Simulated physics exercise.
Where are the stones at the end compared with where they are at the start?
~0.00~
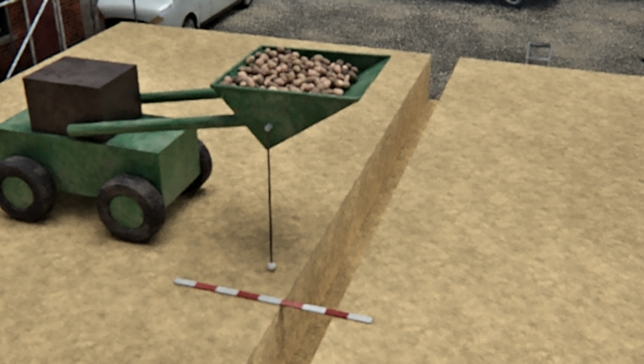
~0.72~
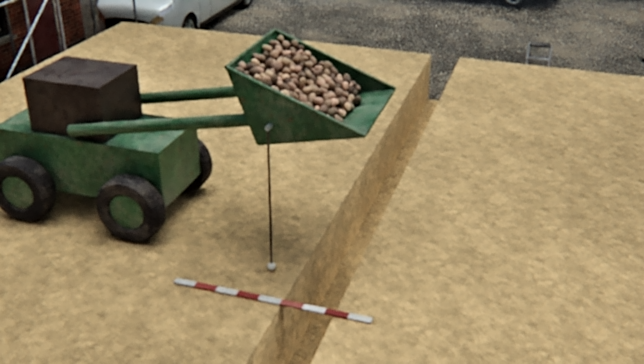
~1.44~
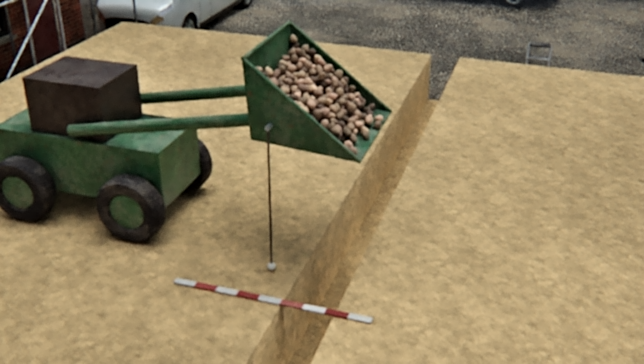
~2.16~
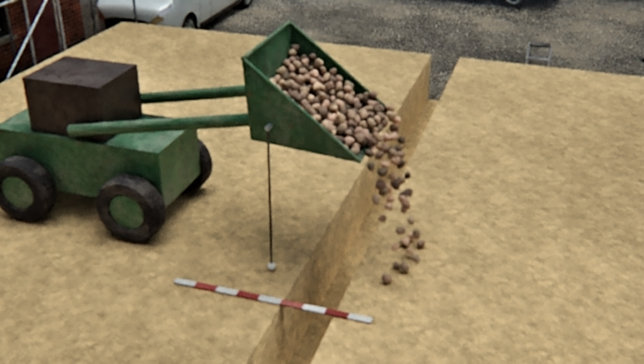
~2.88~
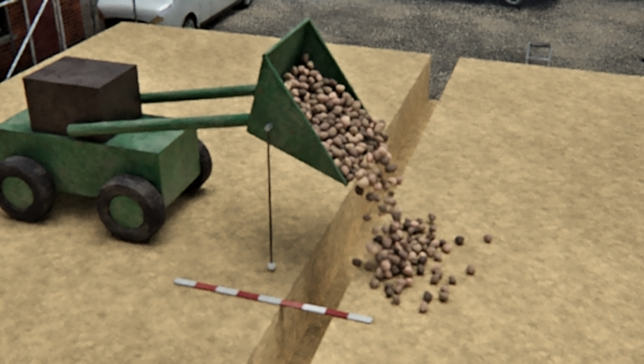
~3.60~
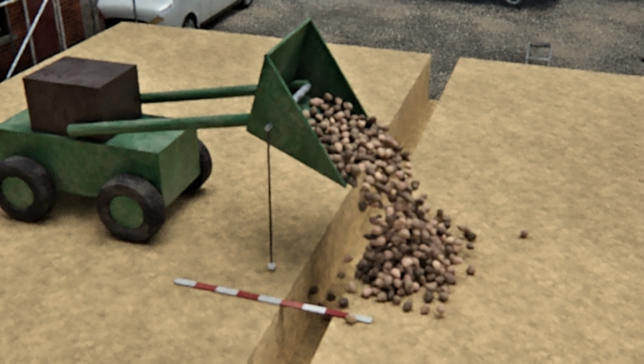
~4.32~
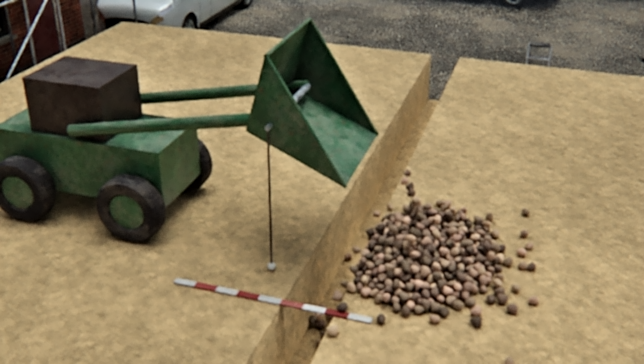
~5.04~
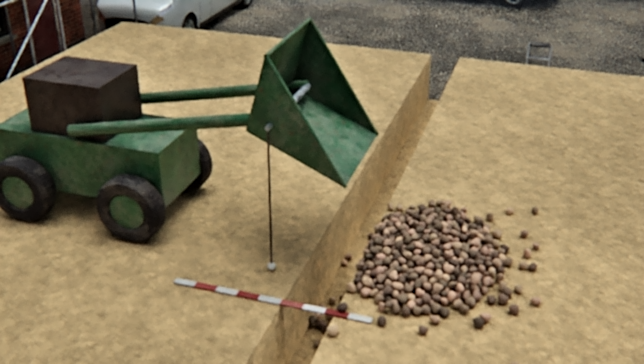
At the start the stones are up in the green bucket, above the ground to the left of the trench. At the end they are lower and further right, nearly all in a heap on the sandy ground beyond the trench.
